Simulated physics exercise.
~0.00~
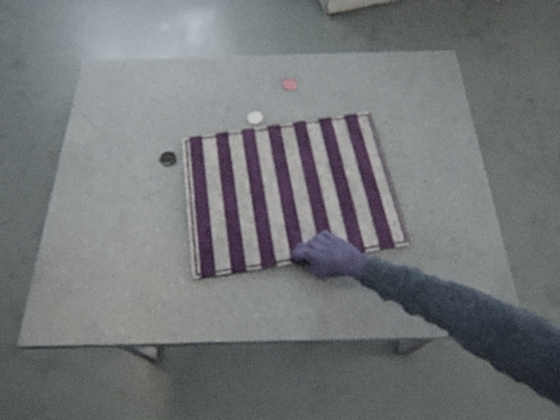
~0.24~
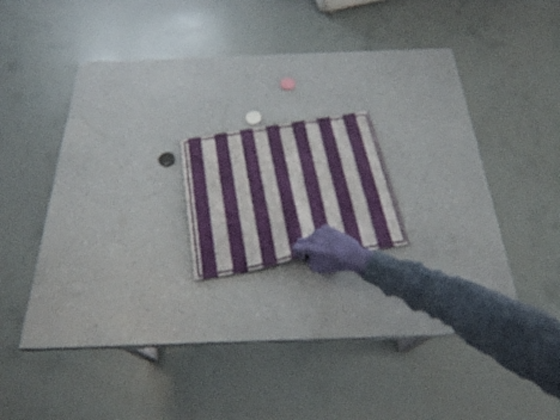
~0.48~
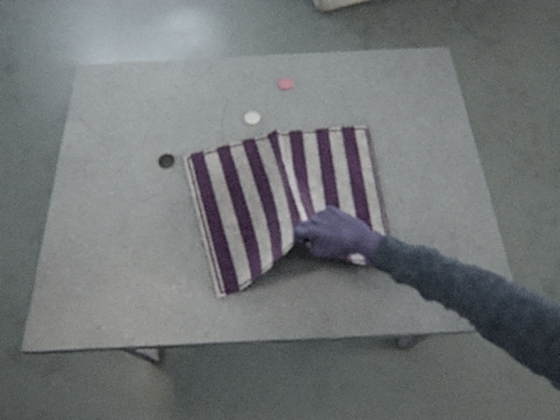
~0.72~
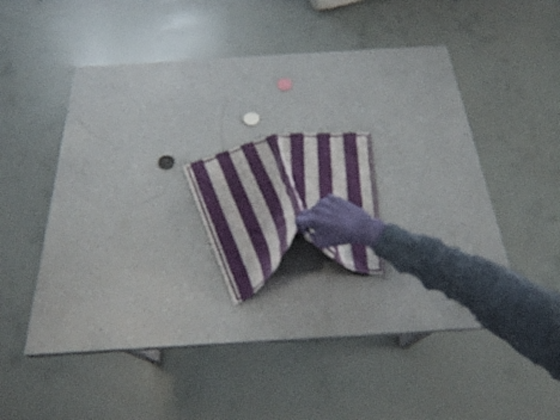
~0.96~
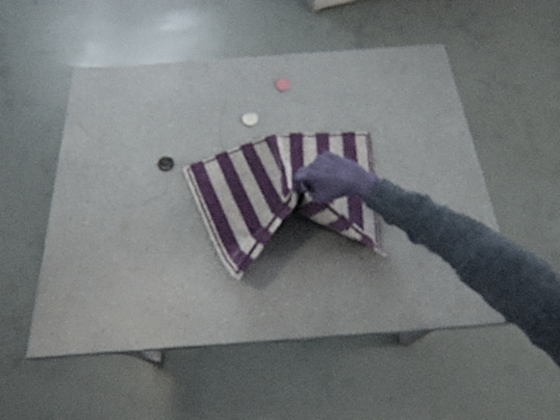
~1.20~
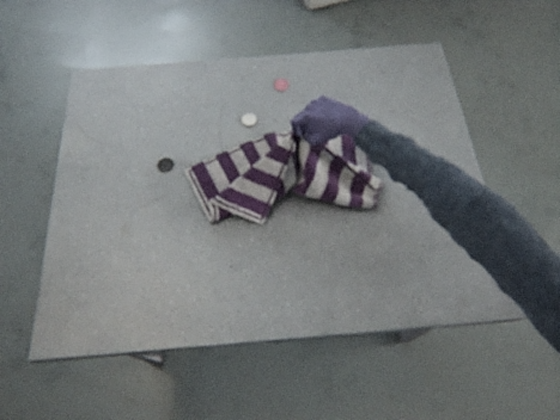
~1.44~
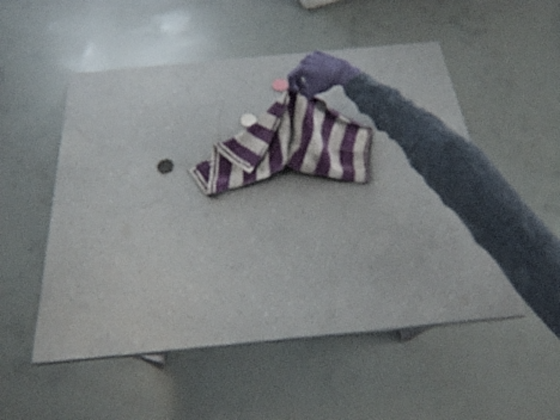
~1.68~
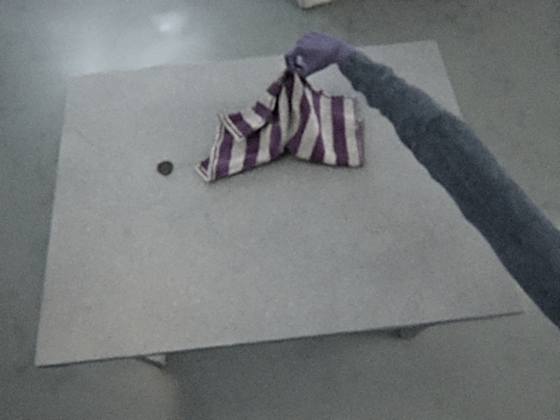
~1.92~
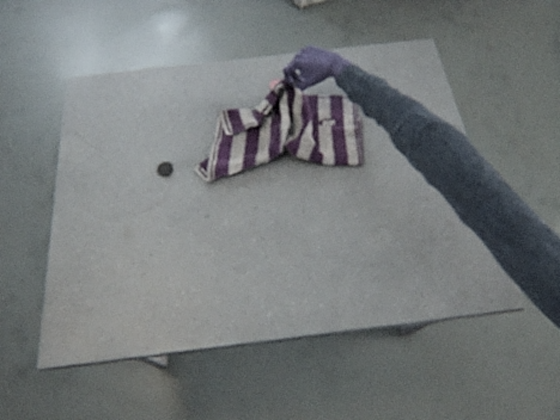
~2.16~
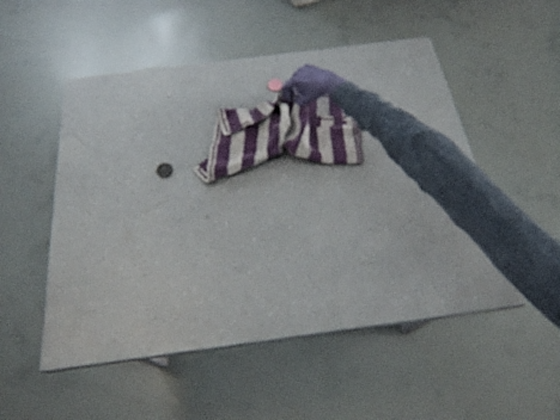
A purple-and-cream striped cloth lies flat on a pale grey table, seen from above at an angle, with a dark disc to its left and small white and pink discs beyond its far edge. A purple-gloved hand in a grey sleeve reaches in from the right and pinches the near edge. It lifts and draws the cloth toward the far side, gathering it into folds that cover the white disc. The hand then lowers the pinched part. The cloth ends crumpled over the white disc, still held, while the pink and dark discs remain in view.
